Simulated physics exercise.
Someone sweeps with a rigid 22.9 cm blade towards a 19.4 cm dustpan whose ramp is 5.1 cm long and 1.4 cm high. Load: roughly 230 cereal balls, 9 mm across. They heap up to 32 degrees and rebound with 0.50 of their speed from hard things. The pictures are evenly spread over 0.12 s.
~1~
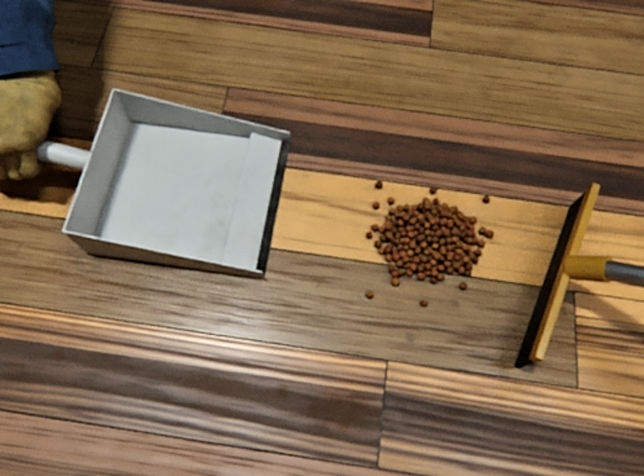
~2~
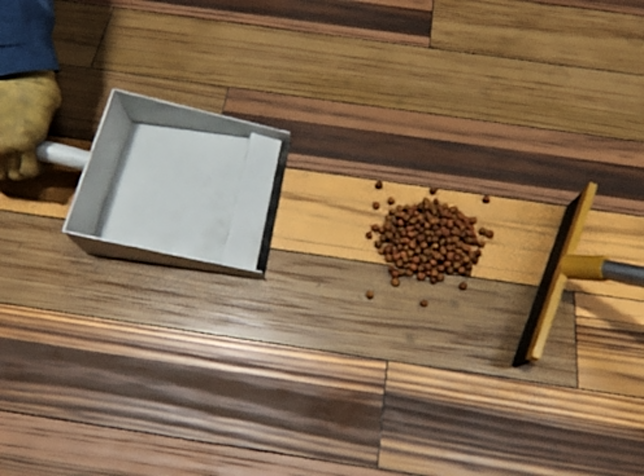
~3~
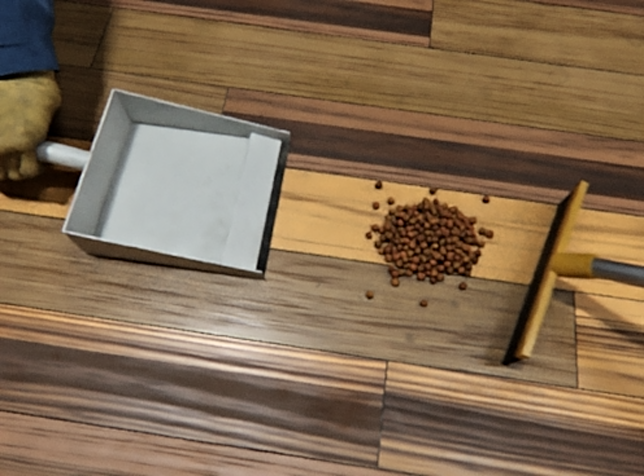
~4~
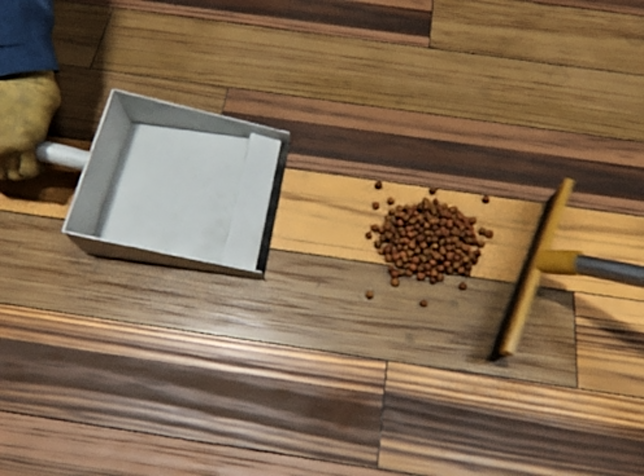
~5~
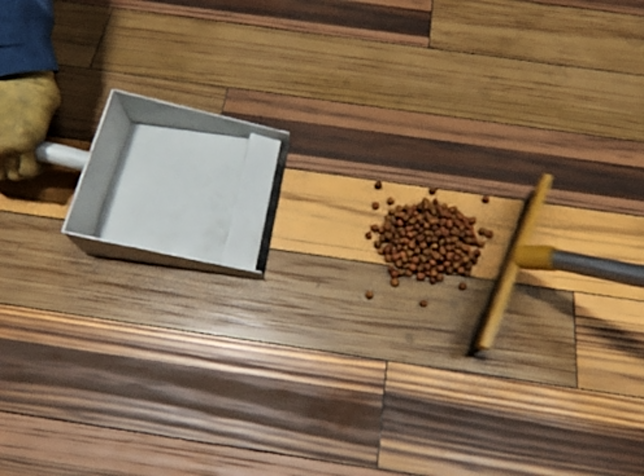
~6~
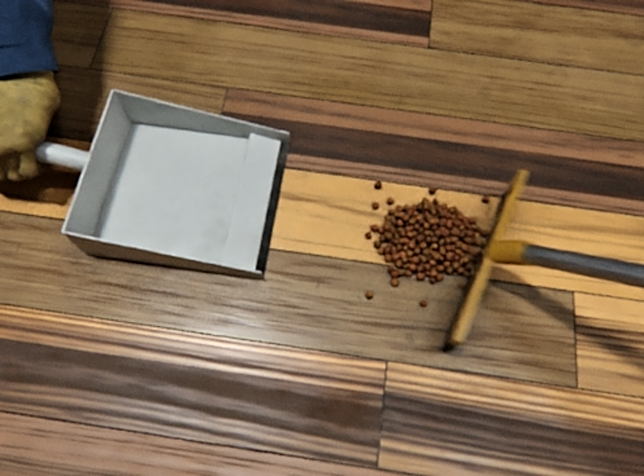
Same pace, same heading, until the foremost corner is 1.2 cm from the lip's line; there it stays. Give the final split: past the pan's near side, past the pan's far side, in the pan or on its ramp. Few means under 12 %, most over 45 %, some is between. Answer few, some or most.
Past the pan's near side: Few; past the pan's far side: Some; in the pan or on its ramp: Most.
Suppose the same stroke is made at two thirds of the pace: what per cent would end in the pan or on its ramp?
Then about 30 per cent.
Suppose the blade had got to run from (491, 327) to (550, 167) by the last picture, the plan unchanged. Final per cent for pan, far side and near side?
Pan 25, far 40, near 5.
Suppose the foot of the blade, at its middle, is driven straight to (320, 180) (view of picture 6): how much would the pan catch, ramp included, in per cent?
Some 50 per cent.
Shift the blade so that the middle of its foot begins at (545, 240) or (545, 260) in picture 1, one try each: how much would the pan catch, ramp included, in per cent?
About 60 and 60 per cent.
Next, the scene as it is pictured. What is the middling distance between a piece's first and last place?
Some 24 cm.
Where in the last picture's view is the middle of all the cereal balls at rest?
Near (264, 183).
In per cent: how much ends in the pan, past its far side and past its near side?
Near side 0; far side 15; pan 55.
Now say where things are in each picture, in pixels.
Blade from (536, 357) to (591, 191), moved 0.0 cm, 0 of the pieces shifted so far; middle of the pieces at (432, 234); pan at (179, 193), in the first frame.
Blade from (533, 356) to (588, 190), moved 0.3 cm, 0 of the pieces shifted so far; middle of the pieces at (432, 234), in the second frame.
Blade from (522, 354) to (579, 189), moved 1.4 cm, 0 of the pieces shifted so far; middle of the pieces at (432, 234), in the third frame.
Blade from (506, 351) to (565, 186), moved 3.1 cm, 0 of the pieces shifted so far; middle of the pieces at (432, 234), in the fourth frame.
Blade from (483, 346) to (544, 182), moved 5.6 cm, 0 of the pieces shifted so far; middle of the pieces at (432, 234), in the fifth frame.
Blade from (456, 340) to (520, 177), moved 8.5 cm, 2 of the pieces shifted so far; middle of the pieces at (432, 234); pan at (178, 194), in the sixth frame.
Then, 0.09 s after the last picture, middle of the blade 14 cm from the lip; 0 % over the lip, far side 0 %, near side 0 %.
Then, 0.16 s after the last picture, middle of the blade 7 cm from the lip; 0 % over the lip, far side 5 %, near side 0 %.
Then, 0.36 s after the last picture, middle of the blade 5 cm from the lip; 60 % over the lip, far side 15 %, near side 0 %.
In the end, near side 0 %, far side 15 %, pan 55 %, in front of the lip or behind the blade 25 %.
